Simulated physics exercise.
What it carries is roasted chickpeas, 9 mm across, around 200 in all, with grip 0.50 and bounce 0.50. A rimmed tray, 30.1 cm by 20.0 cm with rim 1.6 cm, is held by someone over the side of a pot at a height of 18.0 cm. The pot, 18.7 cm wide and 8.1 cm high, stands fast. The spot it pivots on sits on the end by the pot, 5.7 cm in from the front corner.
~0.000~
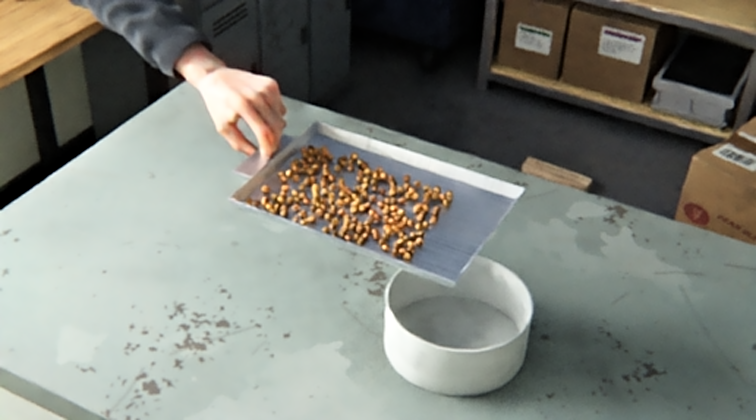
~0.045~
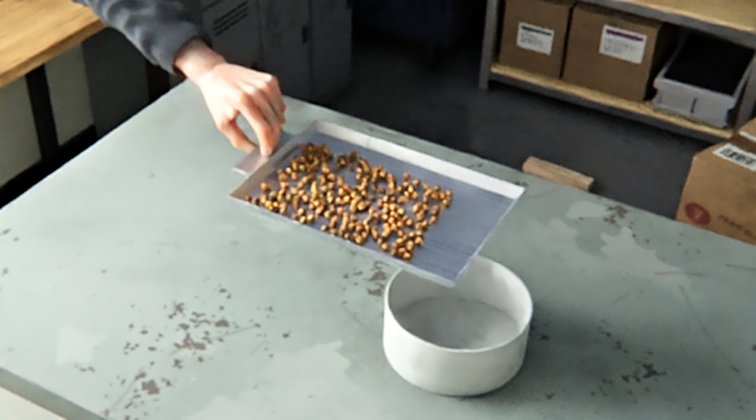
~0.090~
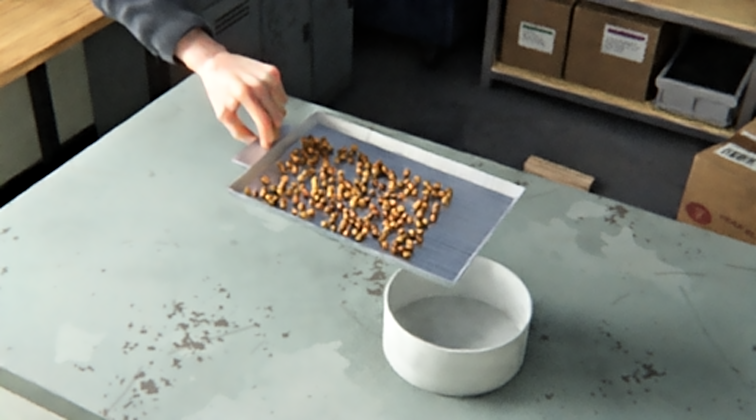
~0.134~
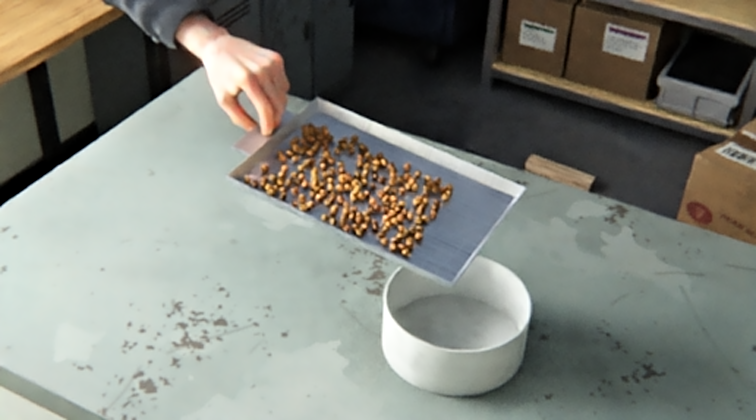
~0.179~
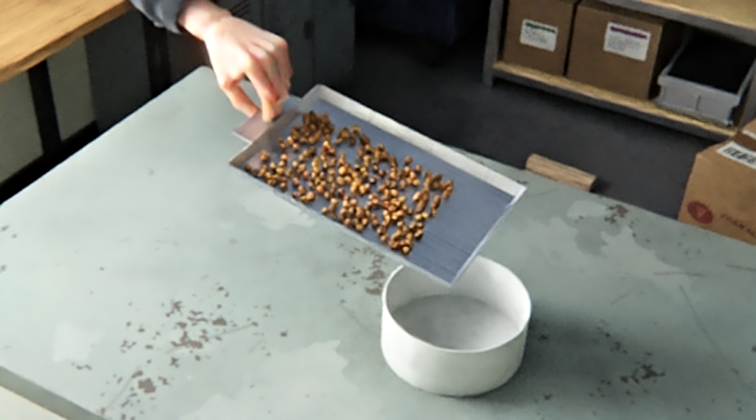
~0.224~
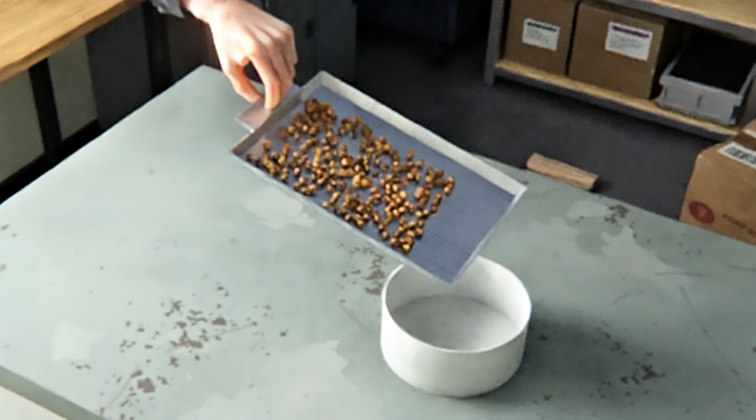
On a worn green table, a hand slowly tilts a tray of roasted chickpeas toward a white pot.
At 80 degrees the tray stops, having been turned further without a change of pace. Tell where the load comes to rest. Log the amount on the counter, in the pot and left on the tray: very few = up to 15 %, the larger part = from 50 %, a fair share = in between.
Log: Counter = the larger part; pot = a fair share; left on the tray = very few.
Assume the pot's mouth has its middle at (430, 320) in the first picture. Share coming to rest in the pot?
The share would be some 35 per cent.
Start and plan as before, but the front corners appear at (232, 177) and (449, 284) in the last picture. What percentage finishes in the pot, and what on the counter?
That works out as pot 10 and counter 90.
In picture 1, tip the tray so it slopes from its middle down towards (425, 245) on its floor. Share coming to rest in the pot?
Some 10 per cent.
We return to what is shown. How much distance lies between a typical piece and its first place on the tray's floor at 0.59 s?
About 10 cm.
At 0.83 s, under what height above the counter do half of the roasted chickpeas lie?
Some 18 cm above the counter.
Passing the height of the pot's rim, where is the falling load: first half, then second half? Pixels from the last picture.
First near (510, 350), then at (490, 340).
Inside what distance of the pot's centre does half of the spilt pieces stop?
I'd say around 18 centimetres.
After 0.59 s, tilt 46 degrees; the tray holds 100 %, the pot 0 %.
Then, at 0.83 s, tilt 67 degrees; the tray holds 50 %, the pot 10 %.
After 1.18 s, tilt 80 degrees; the tray holds 5 %, the pot 30 %.
By 2.0 s all is still; counter 60 %, pot 40 %, tray 0 %.
